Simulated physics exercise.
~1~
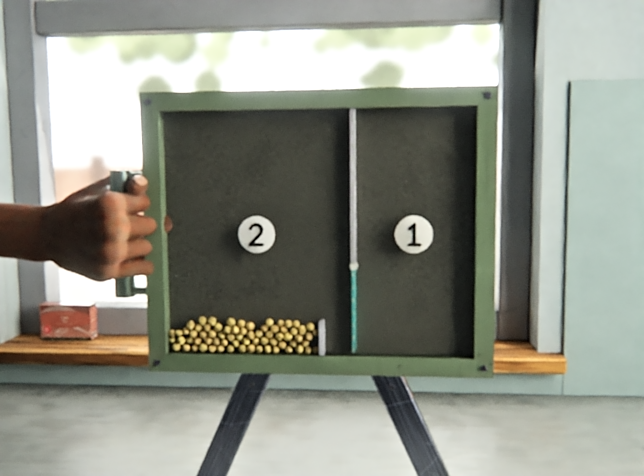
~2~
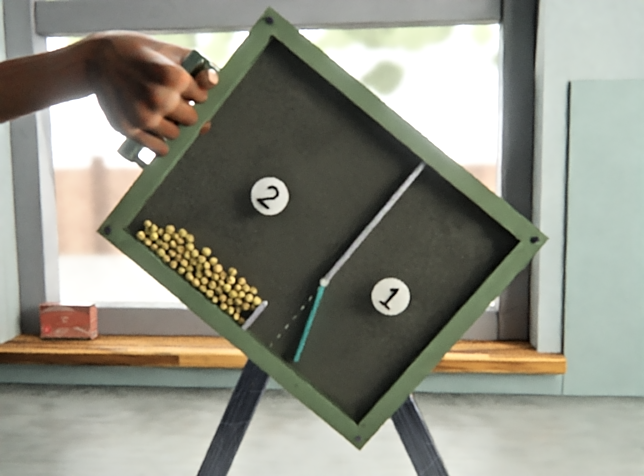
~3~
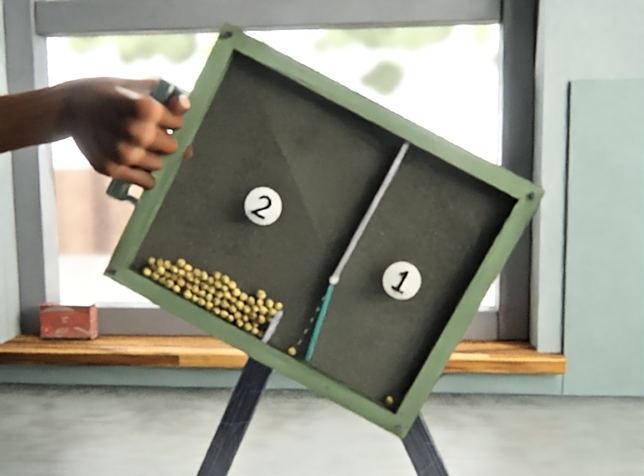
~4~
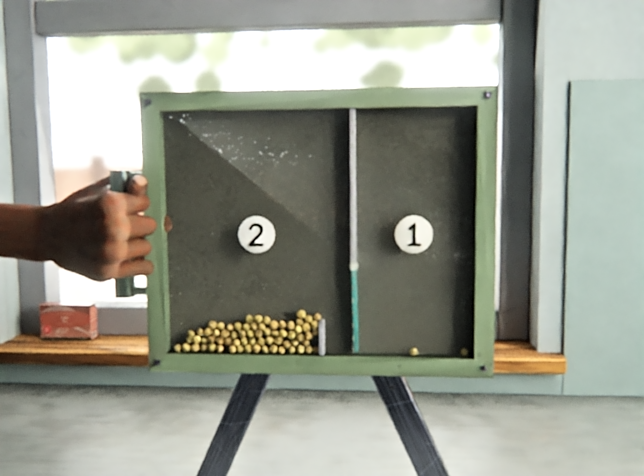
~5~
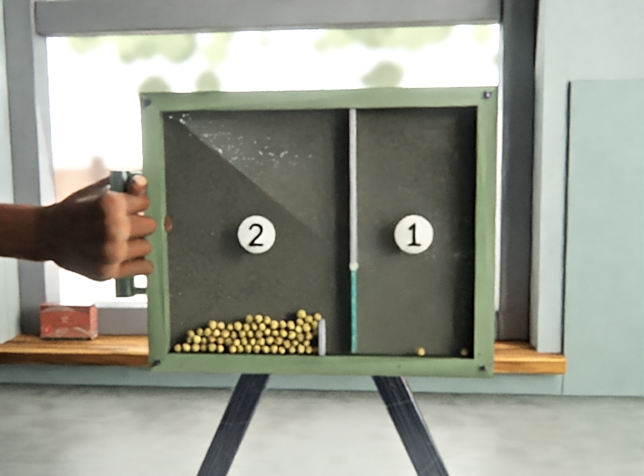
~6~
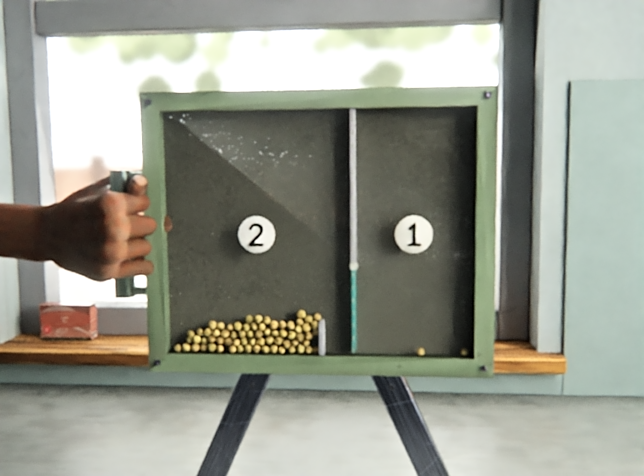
The video shows a hand turning a green-framed box of small yellowish beans clockwise, then back to level, as a turquoise flap on the divider swings open and shut. A couple of beans end up in the right compartment, while most rest in a pile on the left.
